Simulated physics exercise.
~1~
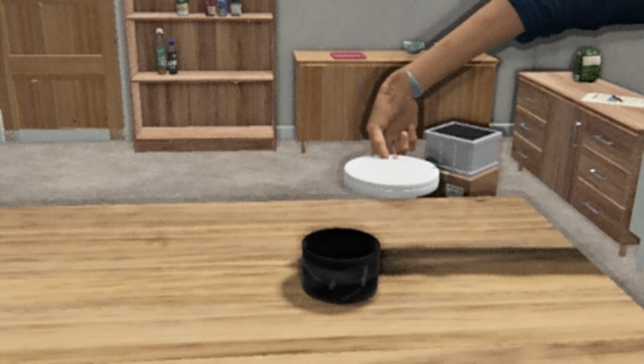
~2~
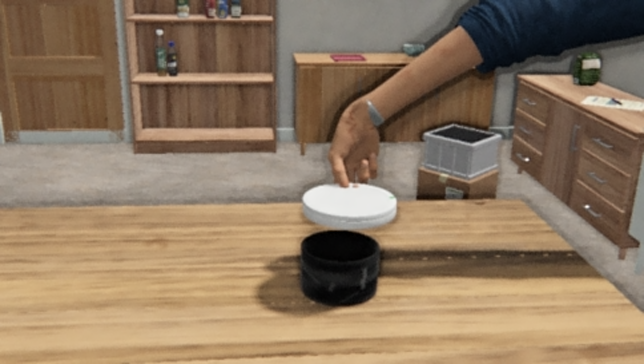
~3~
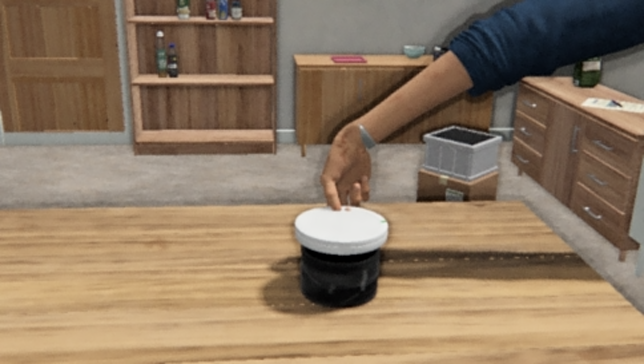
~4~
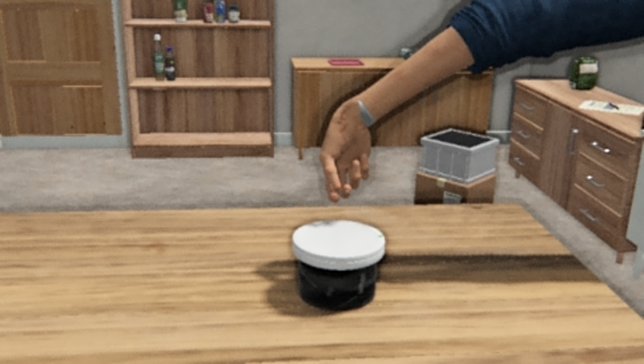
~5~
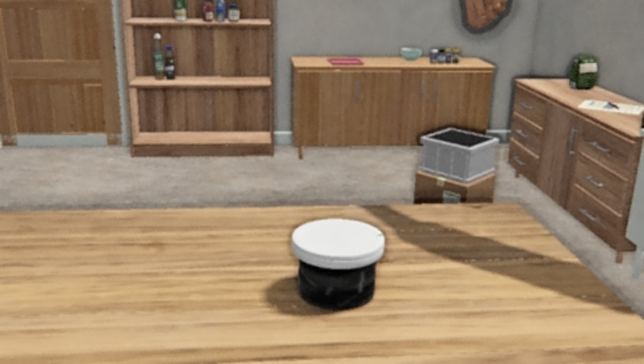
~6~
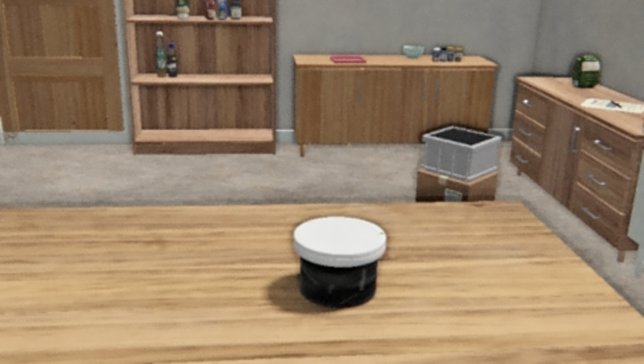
A hand carried a white lid left and down over a small black container on a wooden table, set it on top, then let go and drew away, leaving the lid resting on the rim and covering the opening.
